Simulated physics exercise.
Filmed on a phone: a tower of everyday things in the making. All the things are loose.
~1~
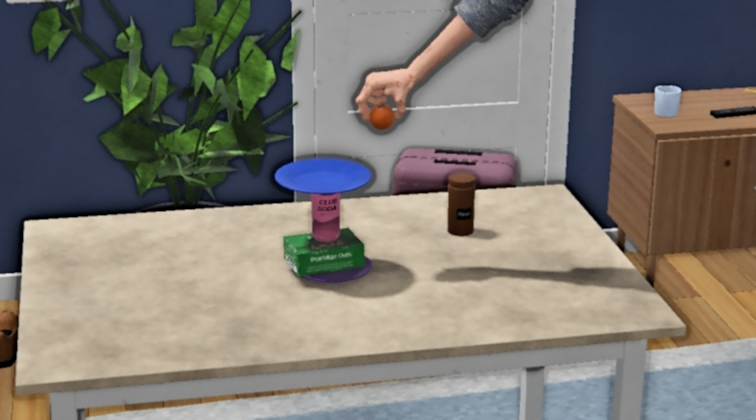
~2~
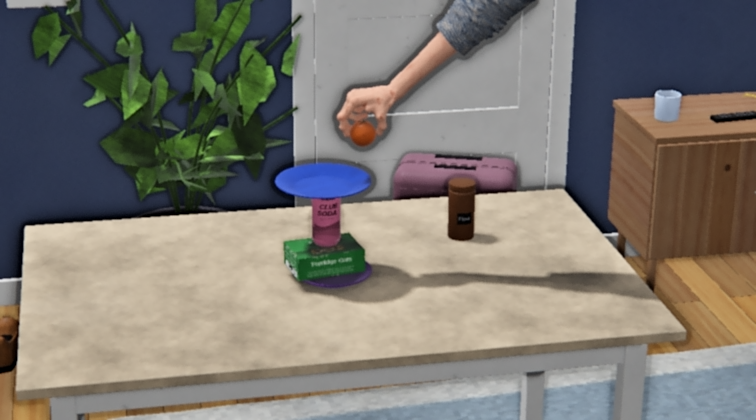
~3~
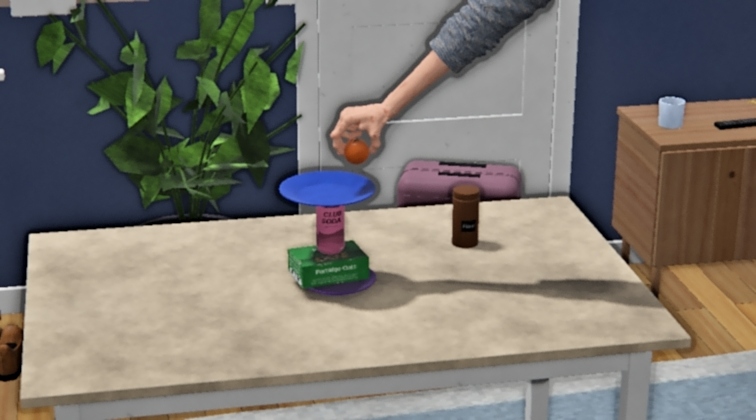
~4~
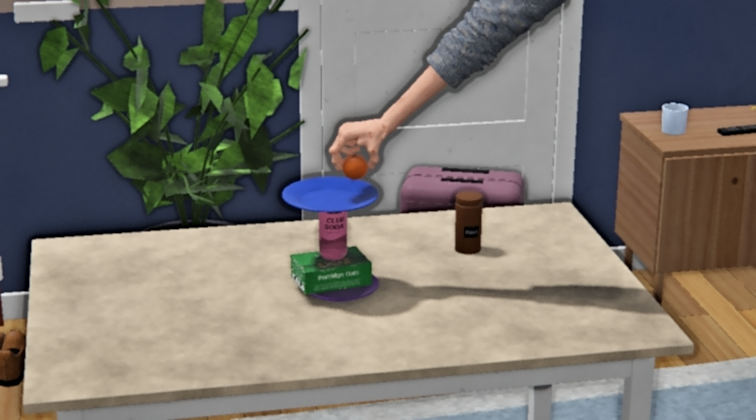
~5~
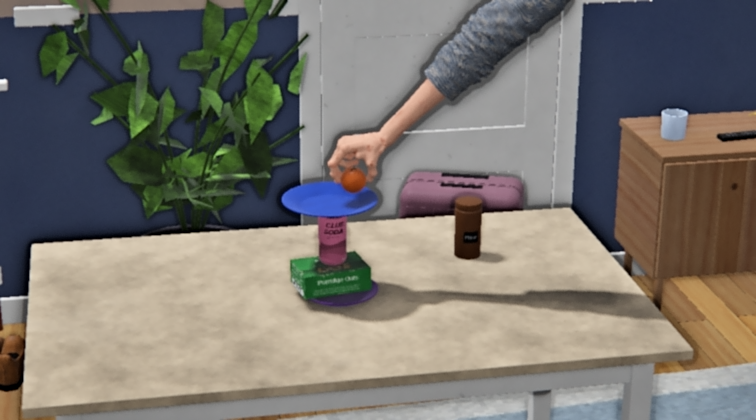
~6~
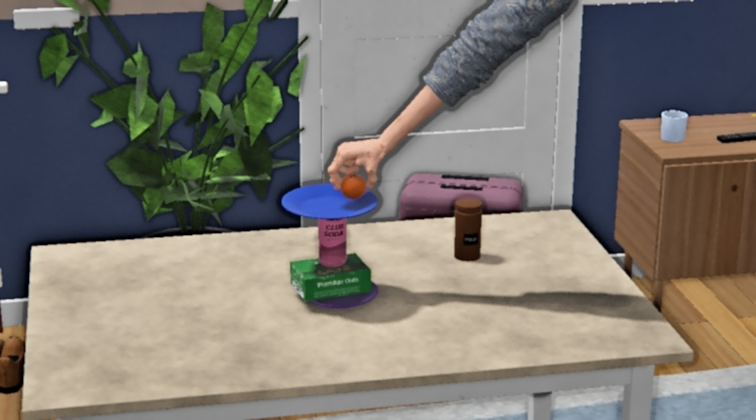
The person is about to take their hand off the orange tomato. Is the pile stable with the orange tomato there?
The pile holds.
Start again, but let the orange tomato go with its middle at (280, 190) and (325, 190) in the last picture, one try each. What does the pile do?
First, it comes apart; second, it stays up.
Then, 0.20 s after the last picture, nothing has stirred.
Then, 0.60 s after the last picture, orange tomato resting near (353, 187).
At rest, all 6 in place. Seen from the same camera at the end, orange tomato near (353, 187). The pile keeps its balance.
